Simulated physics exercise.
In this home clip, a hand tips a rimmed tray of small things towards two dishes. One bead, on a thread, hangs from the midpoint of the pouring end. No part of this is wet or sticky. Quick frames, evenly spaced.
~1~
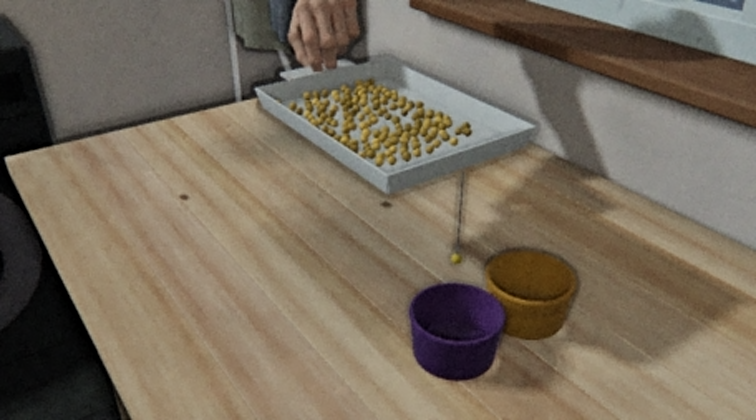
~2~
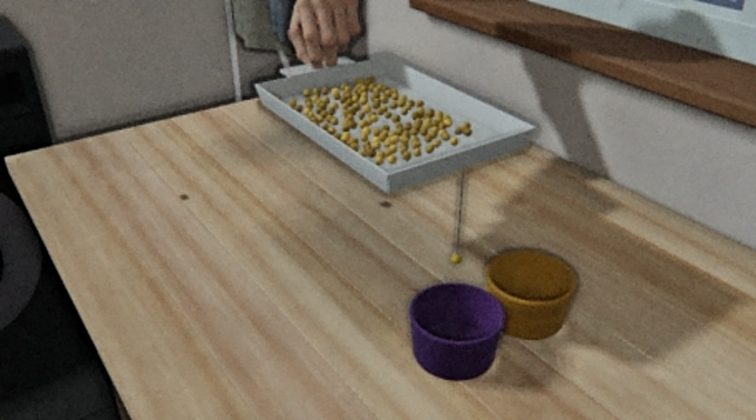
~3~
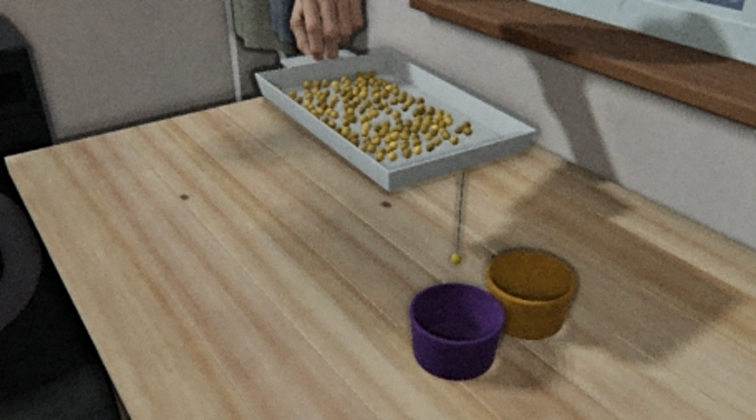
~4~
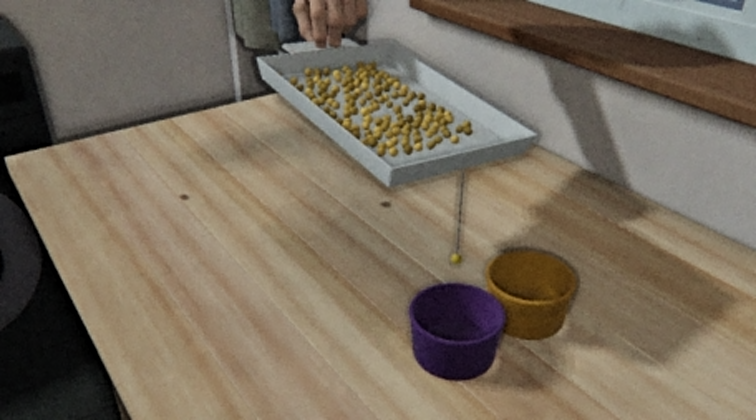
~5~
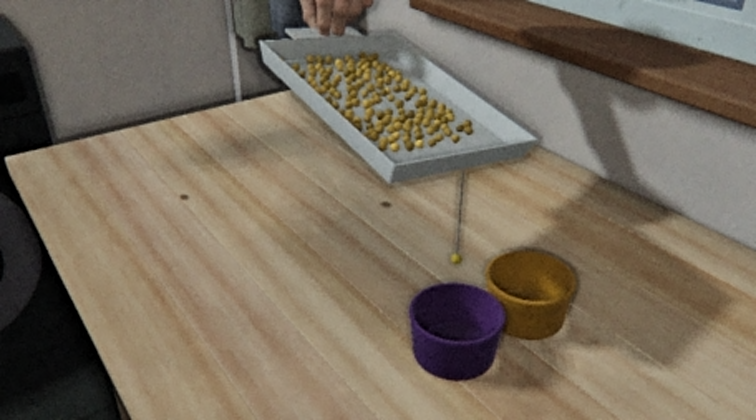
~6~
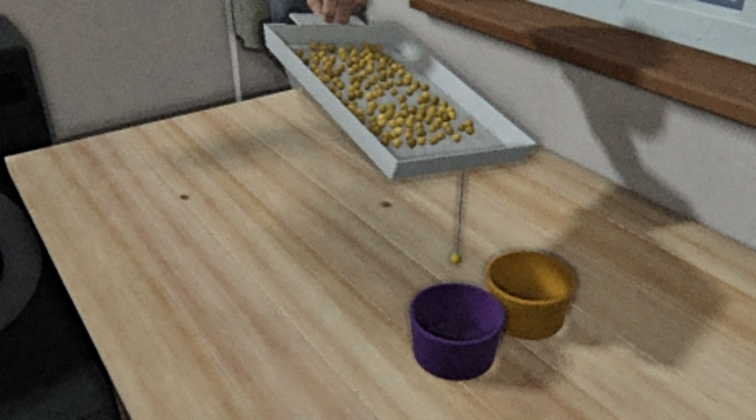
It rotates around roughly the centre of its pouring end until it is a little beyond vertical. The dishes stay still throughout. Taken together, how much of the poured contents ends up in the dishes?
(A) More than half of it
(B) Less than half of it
(B) Less than half of it.
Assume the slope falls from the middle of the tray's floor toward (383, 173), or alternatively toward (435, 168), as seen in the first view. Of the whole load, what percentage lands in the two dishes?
You'd see roughly 20 per cent the first time and 70 per cent the second.
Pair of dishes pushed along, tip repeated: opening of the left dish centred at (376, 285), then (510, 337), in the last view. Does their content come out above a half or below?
First shift, a minority share; second shift, a minority share.
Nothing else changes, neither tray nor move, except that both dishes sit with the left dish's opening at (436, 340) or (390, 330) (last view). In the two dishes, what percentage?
About 0 per cent, then about 0 per cent.
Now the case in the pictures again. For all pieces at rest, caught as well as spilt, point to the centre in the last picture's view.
(509, 282).
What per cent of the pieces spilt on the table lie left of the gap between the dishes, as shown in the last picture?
Looks like close to 40 per cent of it.
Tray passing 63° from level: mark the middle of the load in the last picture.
Somewhere about (484, 126).
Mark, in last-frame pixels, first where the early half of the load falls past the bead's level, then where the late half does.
Initially about (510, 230); subsequently about (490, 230).
Soon, tray tipped steeply; nearly all on the tray; a stray few in the right dish.
A while on, tray tipped past a quarter turn; most on the tray; a stray few in the right dish; a small part outside both; a stray few in the air.
Towards the end, tray tipped past a quarter turn; about a quarter in the right dish; most outside both.
Finally, tray tipped past a quarter turn; none in the left dish; about a quarter in the right dish; most outside both.
